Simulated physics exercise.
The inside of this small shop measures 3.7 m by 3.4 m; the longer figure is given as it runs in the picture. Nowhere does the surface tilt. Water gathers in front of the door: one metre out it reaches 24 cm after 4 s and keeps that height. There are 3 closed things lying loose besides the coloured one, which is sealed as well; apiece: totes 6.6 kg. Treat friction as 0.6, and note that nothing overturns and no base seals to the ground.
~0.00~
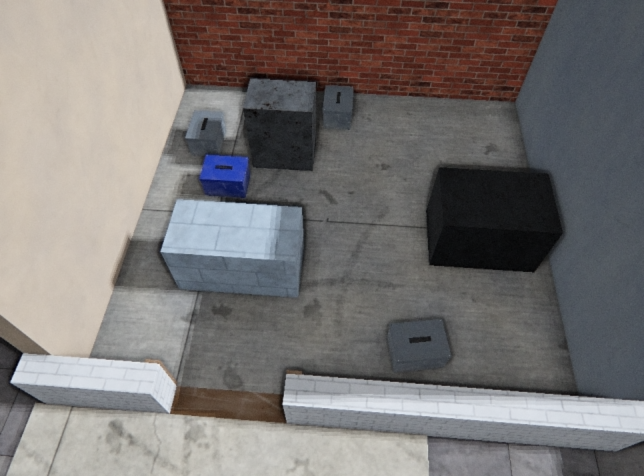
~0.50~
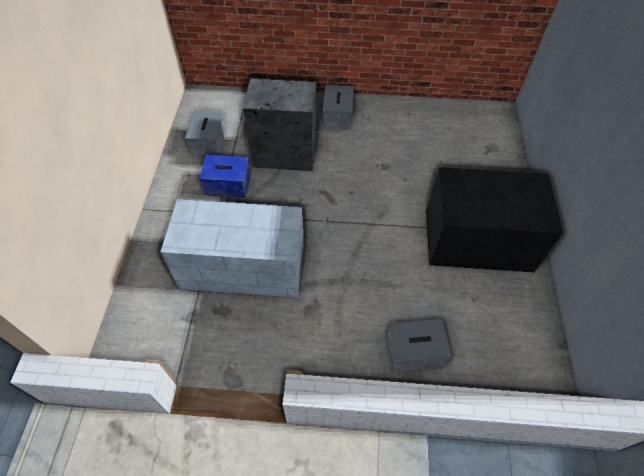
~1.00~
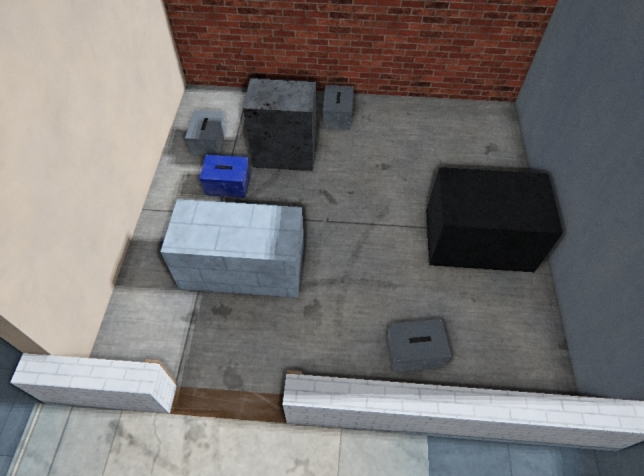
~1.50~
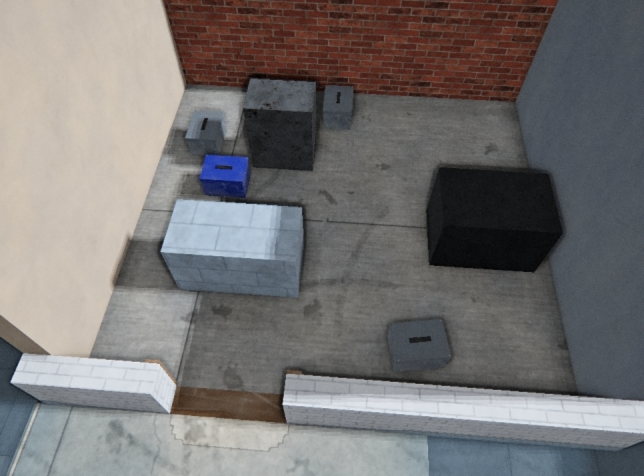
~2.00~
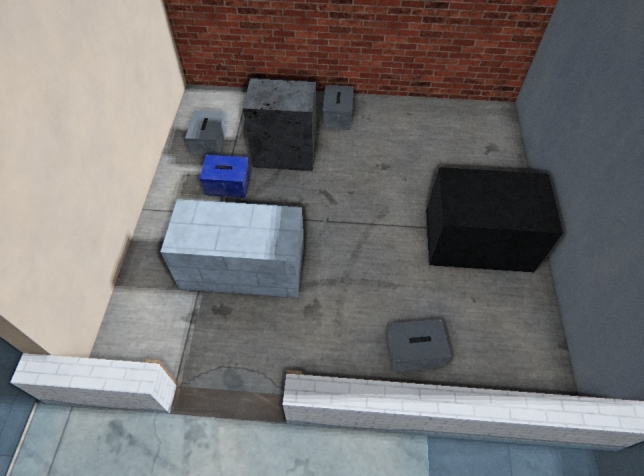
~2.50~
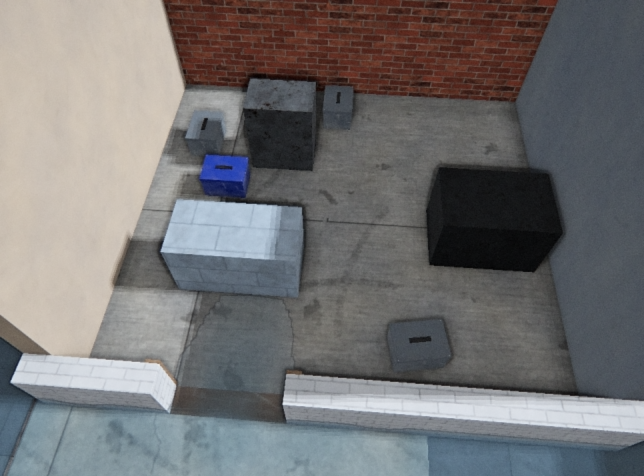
Water spreads across the pavement outside and creeps through the doorway while the boxes stay still.
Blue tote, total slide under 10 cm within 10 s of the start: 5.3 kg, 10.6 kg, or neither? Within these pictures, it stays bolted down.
Only heavy ballast does the job.
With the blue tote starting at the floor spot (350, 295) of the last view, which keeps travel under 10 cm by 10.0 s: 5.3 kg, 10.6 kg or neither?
Looking at the loads, neither keeps it.
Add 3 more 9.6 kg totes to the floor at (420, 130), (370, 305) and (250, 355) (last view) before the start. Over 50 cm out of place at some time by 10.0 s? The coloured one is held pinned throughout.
Order as asked: Stays within / goes beyond / goes beyond.
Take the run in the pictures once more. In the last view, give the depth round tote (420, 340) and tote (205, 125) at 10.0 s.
Some 14 cm at the first, some 8 cm at the second.
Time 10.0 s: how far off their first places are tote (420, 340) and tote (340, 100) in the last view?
Respectively 120 and 60 centimetres.
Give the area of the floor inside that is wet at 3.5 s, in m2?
Somewhere around 2.0 m2, roughly.
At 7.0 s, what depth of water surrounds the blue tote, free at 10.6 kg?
4 cm, roughly.
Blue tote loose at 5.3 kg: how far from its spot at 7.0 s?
Shift: Roughly 10 cm.
After 3.5 s the blue tote would be 0 cm from its start with 5.3 kg and 0 cm from its start with 10.6 kg; 0 cm of water round it then.
After 4.5 s the blue tote would be 0 cm from its start with 5.3 kg and 0 cm from its start with 10.6 kg; 0 cm of water round it then.
After 7.0 s the blue tote would be 9 cm from its start with 5.3 kg and 0 cm from its start with 10.6 kg; 4 cm of water round it then.
After 10.0 s the blue tote would be 25 cm from its start with 5.3 kg and 0 cm from its start with 10.6 kg; 4 cm of water round it then.
